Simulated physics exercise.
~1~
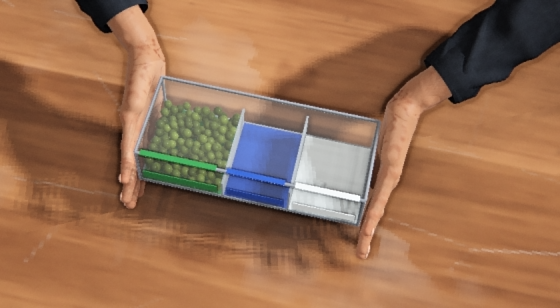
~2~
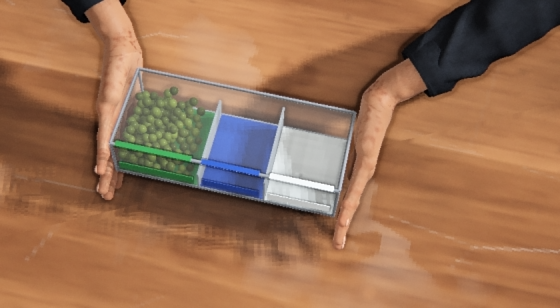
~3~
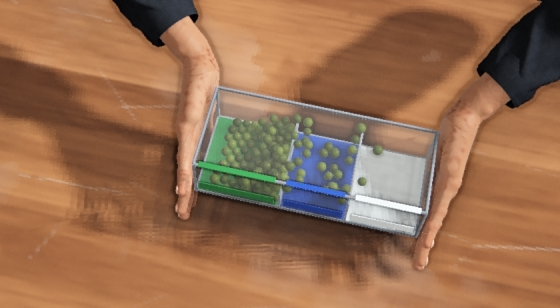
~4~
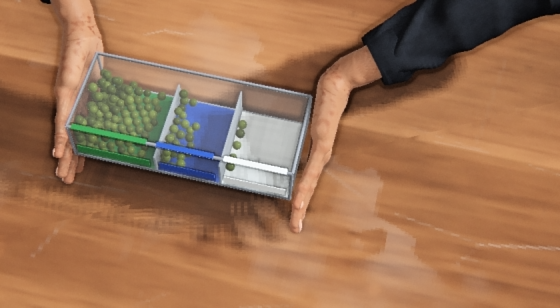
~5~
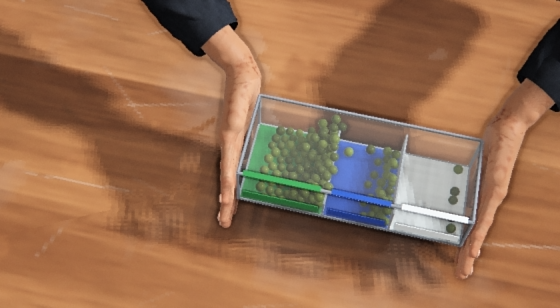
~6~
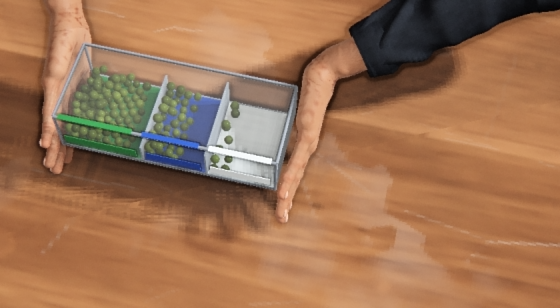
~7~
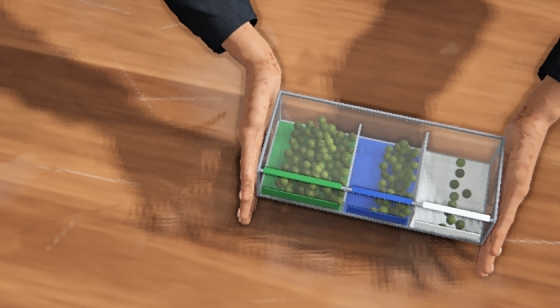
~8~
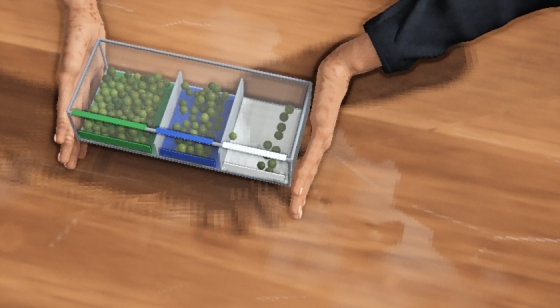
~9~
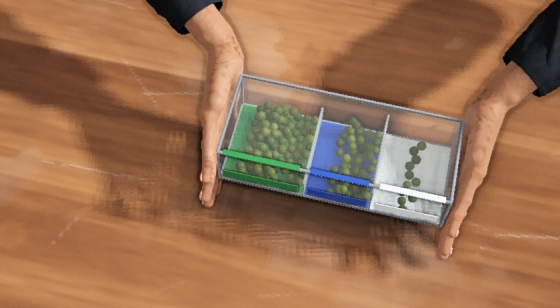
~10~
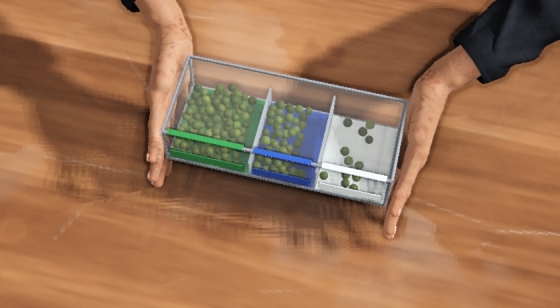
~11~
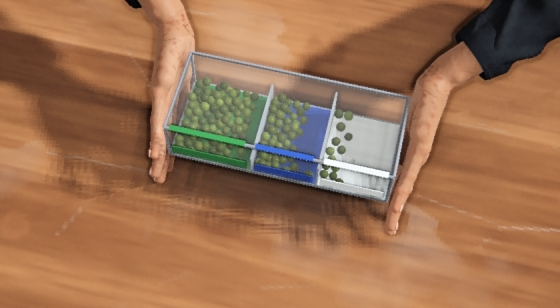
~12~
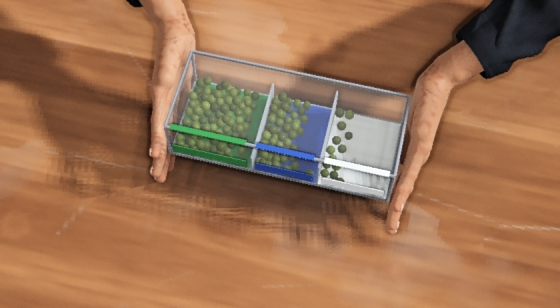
On a wooden table, hands shaking a clear divided box side to side, olives spilling from green into blue and white compartments, then settling.
